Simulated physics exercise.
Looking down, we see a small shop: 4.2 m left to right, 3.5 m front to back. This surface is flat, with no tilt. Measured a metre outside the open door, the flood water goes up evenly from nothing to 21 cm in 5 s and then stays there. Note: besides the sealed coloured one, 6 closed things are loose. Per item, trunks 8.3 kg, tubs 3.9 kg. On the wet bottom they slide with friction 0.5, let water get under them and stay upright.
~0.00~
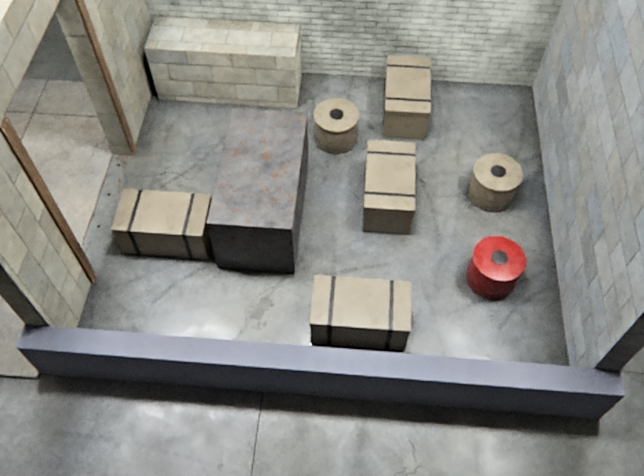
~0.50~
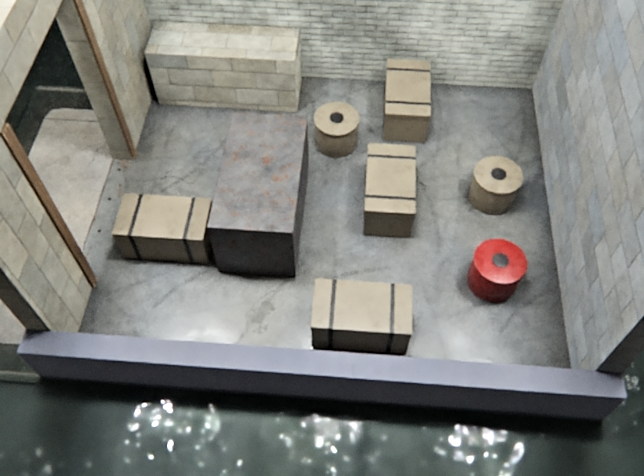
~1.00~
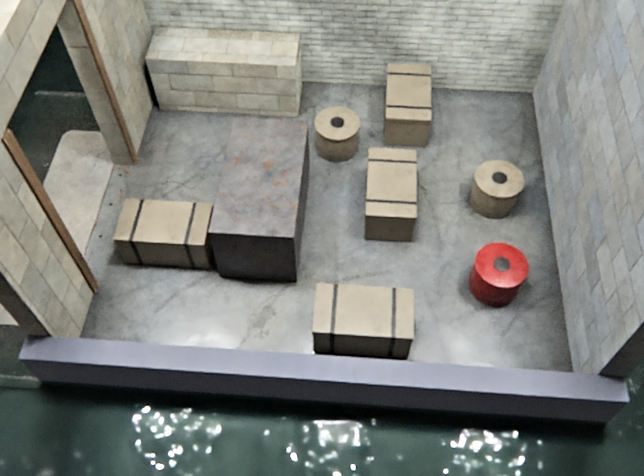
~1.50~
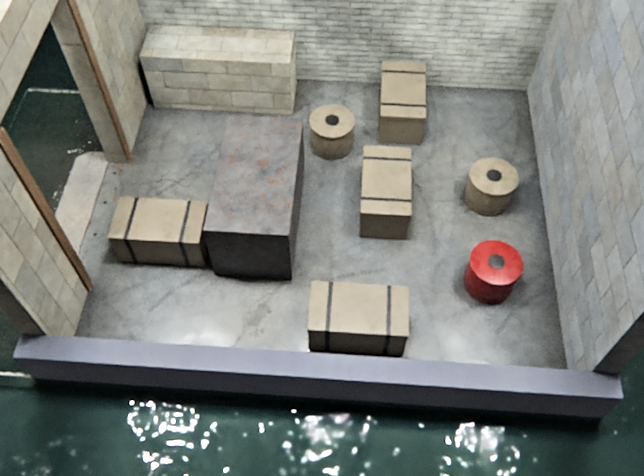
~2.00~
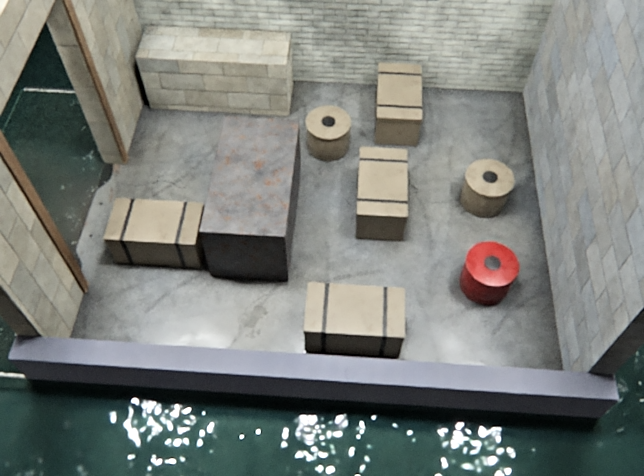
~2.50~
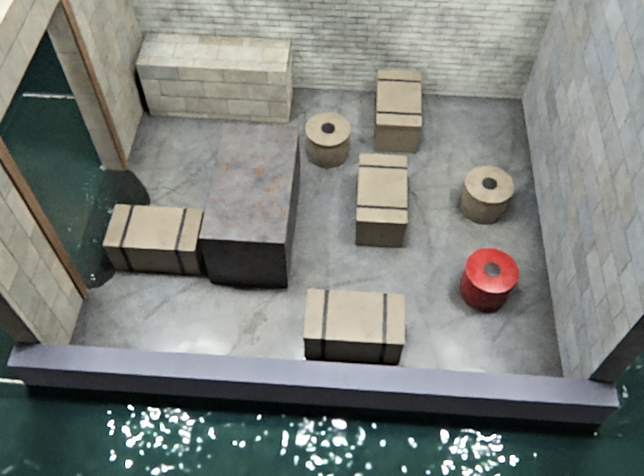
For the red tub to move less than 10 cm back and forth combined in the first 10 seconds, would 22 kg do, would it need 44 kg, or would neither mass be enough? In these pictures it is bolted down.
22 kg would do.
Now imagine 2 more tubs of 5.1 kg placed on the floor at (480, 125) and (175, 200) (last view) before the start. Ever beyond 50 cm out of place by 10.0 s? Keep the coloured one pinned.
Well, below half a metre and then beyond half a metre.
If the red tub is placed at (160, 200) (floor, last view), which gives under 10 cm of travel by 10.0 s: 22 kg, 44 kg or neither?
The answer: You need the heavier weight.
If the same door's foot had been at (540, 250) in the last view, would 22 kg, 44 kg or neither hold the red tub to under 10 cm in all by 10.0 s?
Okay, so only the heavy mass does.
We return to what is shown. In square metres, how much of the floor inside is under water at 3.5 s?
About 1.5 m2.
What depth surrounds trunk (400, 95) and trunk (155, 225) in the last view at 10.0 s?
11 and 14 cm.
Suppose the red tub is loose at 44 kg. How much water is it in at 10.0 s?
Something like 8 centimetres.
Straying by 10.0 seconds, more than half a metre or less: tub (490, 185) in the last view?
That one is below half a metre, as it turns out.
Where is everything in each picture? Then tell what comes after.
In the first frame, the red tub at (500, 258) rests on the ground; 0.0 m2 under water; 0 of 7 have shifted.
In the second frame, the red tub at (500, 260) rests on the ground; 0.0 m2 under water; 0 of 7 have shifted.
In the third frame, the red tub at (502, 264), on the bottom; 0.0 m2 under water; 0 of 7 have shifted.
In the fourth frame, the red tub at (496, 262), on the bottom; water covers 0.0 m2; 0 of 7 have shifted.
In the fifth frame, the red tub at (492, 263) rests on the ground; 0.0 m2 under water; 0 of 7 have shifted.
In the sixth frame, the red tub at (492, 270) rests on the ground; water covers 0.3 m2; 0 of 7 have shifted.
After 3.5 s the red tub would be 0 cm from its start with 22 kg and 0 cm from its start with 44 kg; 0 cm of water round it then.
After 4.5 s the red tub would be 0 cm from its start with 22 kg and 0 cm from its start with 44 kg; 0 cm of water round it then.
After 7.0 s the red tub would be 0 cm from its start with 22 kg and 0 cm from its start with 44 kg; 0 cm of water round it then.
After 10.0 s the red tub would be 0 cm from its start with 22 kg and 0 cm from its start with 44 kg; 8 cm of water round it then.
